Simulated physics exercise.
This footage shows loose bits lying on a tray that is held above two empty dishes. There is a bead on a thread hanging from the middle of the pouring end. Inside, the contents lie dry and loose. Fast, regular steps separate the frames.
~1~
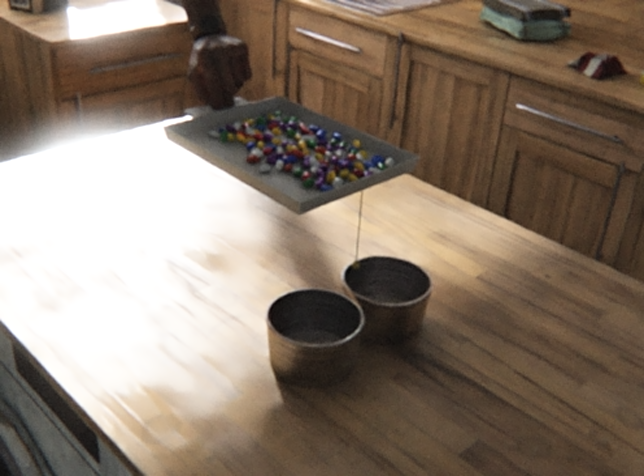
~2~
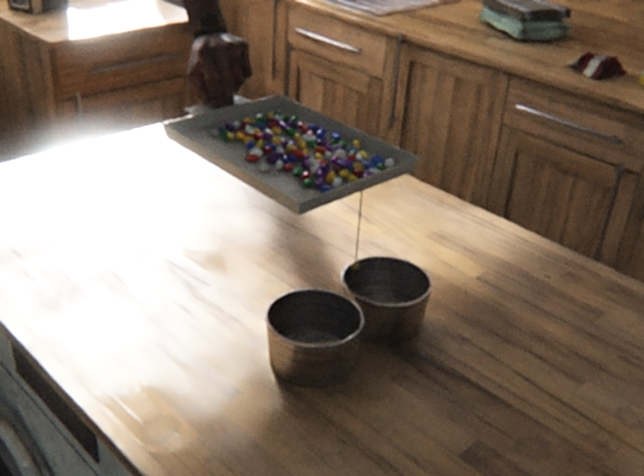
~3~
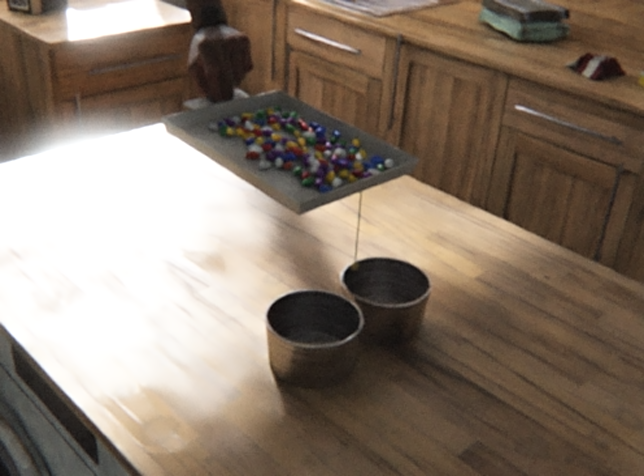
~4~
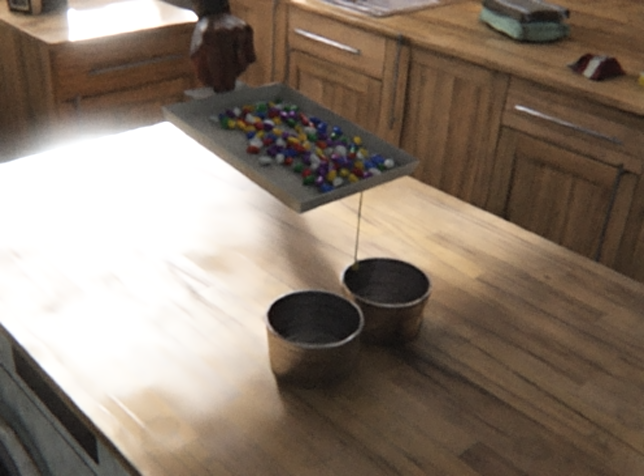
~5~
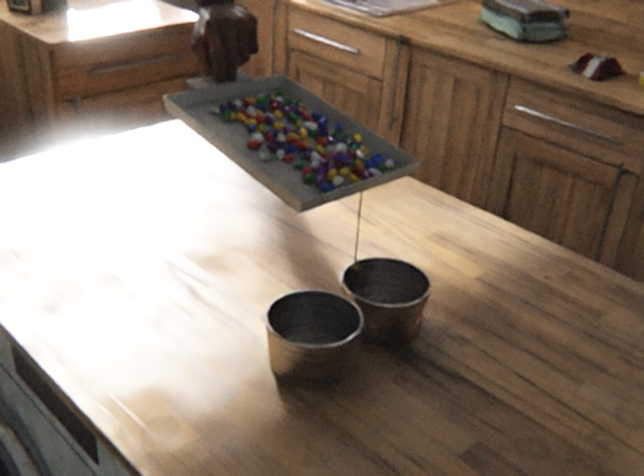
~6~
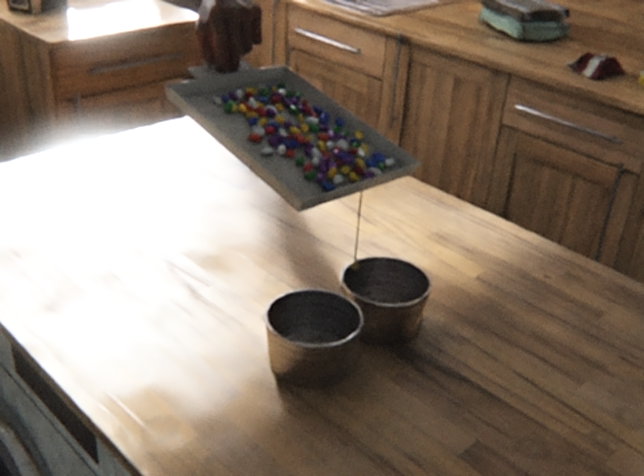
In a kitchen with wooden cabinets, a dark hand holds a tray of colourful jelly beans level above two empty round dishes on a wooden worktop, a thread hanging from its near edge. The hand then slowly raises the far end, tilting the tray slightly towards the dishes, while the dishes stay still.
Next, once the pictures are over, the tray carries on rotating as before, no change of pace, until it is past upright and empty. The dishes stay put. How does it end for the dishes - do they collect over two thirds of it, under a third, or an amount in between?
By the end the two dishes capture a fair share, a third to two thirds.
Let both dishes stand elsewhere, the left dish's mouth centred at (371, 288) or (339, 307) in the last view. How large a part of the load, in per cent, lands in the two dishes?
It would be near 70 per cent first and near 80 per cent second.
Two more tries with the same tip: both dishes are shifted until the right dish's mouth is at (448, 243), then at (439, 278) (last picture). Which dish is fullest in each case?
At the first place the left-hand dish, at the second right.
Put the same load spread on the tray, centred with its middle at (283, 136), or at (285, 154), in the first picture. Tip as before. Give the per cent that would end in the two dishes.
In order, about 50 and 50 in a hundred.
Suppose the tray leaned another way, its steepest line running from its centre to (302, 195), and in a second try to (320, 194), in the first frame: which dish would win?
In turn: The left one; the left one.
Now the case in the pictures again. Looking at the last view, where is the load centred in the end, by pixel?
It settles centred around (404, 318).
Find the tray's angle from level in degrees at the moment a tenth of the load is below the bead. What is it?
About 105 degrees.
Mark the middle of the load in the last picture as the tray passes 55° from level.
Roughly at (364, 137).
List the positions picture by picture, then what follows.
In the first picture, corners of the pouring end at (300, 199) and (414, 157), level; middle of the load at (292, 149), jelly beans; left dish at (347, 357); right dish at (418, 316); bead on its thread at (356, 265).
In the second picture, corners of the pouring end at (300, 199) and (414, 157), level; middle of the load at (292, 148).
In the third picture, corners of the pouring end at (300, 200) and (414, 159), tipped barely, lowest at the right corner; middle of the load at (292, 146).
In the fourth picture, corners of the pouring end at (301, 199) and (415, 160), tipped a little, lowest at the right corner; middle of the load at (293, 141).
In the fifth picture, corners of the pouring end at (302, 199) and (415, 161), tipped a little, lowest at the right corner; middle of the load at (293, 136).
In the sixth picture, corners of the pouring end at (303, 198) and (415, 162), tipped a little, lowest at the right corner; middle of the load at (295, 131); left dish at (346, 357); right dish at (417, 316).
Soon, tray tipped steeply; nearly all on the tray; a stray few in the air.
A while on, tray tipped right over; nearly all on the tray; a stray few in the right dish; a stray few outside both.
Towards the end, tray tipped past a quarter turn; a stray few in the left dish; about half in the right dish; about half outside both.
Finally, tray tipped past a quarter turn; a stray few in the left dish; about half in the right dish; about half outside both.
